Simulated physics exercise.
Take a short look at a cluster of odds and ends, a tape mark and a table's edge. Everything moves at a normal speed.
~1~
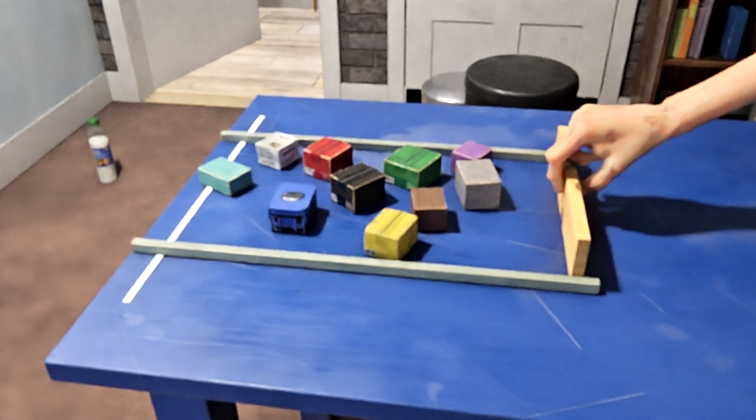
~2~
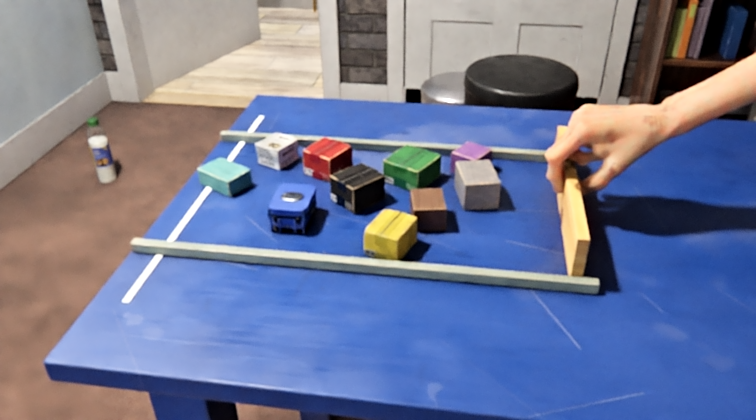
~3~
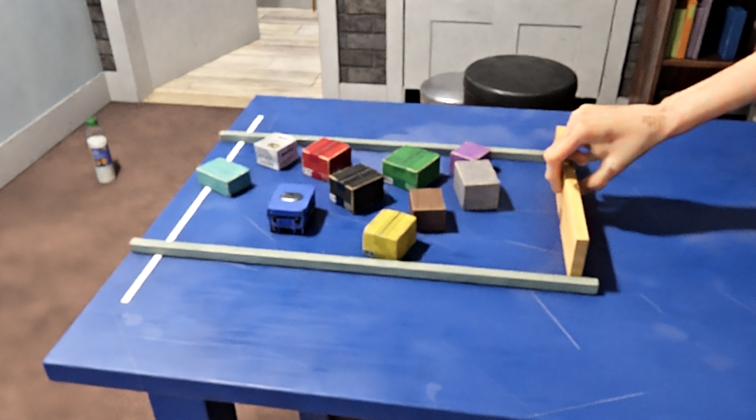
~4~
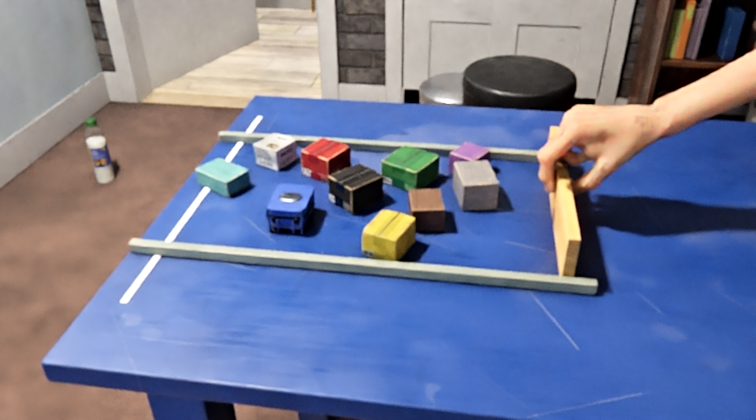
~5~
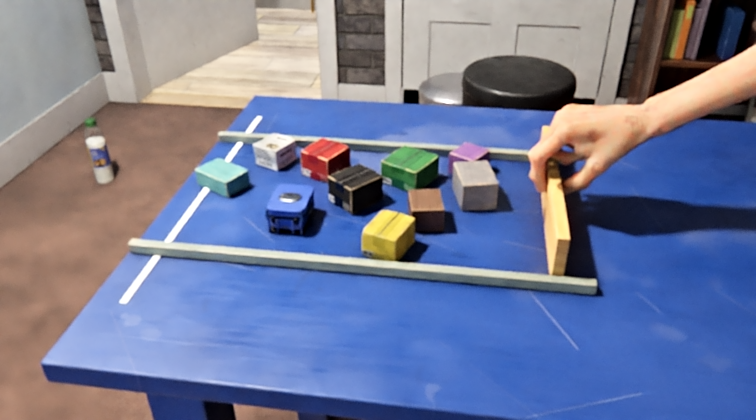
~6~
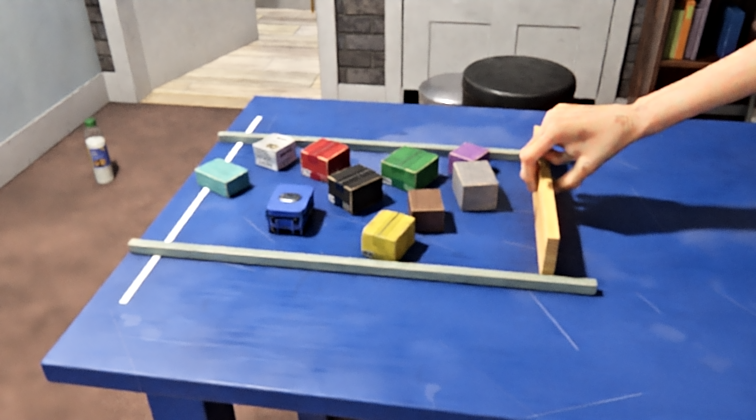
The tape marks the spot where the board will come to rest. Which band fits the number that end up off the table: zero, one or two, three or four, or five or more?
Most likely the sweep will knock off at least five.
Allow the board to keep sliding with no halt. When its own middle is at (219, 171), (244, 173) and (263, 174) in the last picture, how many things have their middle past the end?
Going through the three positions, you'd get 6, 3 and 3.
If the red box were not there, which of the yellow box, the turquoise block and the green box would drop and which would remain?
In that case the yellow box stays where it is, the turquoise block goes off the edge, the green box goes off the edge.
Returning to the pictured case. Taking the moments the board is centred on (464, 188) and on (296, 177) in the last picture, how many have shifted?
One spot: 3. Other spot: 10.
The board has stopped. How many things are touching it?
Tally at the end: 4.
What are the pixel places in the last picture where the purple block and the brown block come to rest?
Near (215, 148) and (181, 190).
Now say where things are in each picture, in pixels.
In the first picture, turquoise block (226, 176); white box (278, 151); blue case (294, 208); board (569, 195); tape (209, 188).
In the second picture, white box (278, 151); green box (412, 168).
In the third picture, blue case (293, 208); red box (327, 159).
In the fourth picture, turquoise block (223, 177); black box (356, 188).
In the fifth picture, white box (275, 152); purple block (469, 161).
In the sixth picture, turquoise block (223, 177); white box (275, 152); blue case (291, 209); board (543, 194); tape (206, 189).
Early on, none off yet; turquoise block at rest near (223, 177); white box at rest near (275, 152); blue case at rest near (291, 209).
A while later, none off yet; turquoise block at rest near (223, 177); white box travelled about its own width near (238, 147); blue case travelled a little near (279, 208).
Further along, one off so far; turquoise block leaning well over near (166, 182); white box in the air near (192, 331); blue case travelled well along near (191, 201).
Finally, the number that fall off is five or more; lost, green box, black box, red box, blue case, white box and turquoise block.
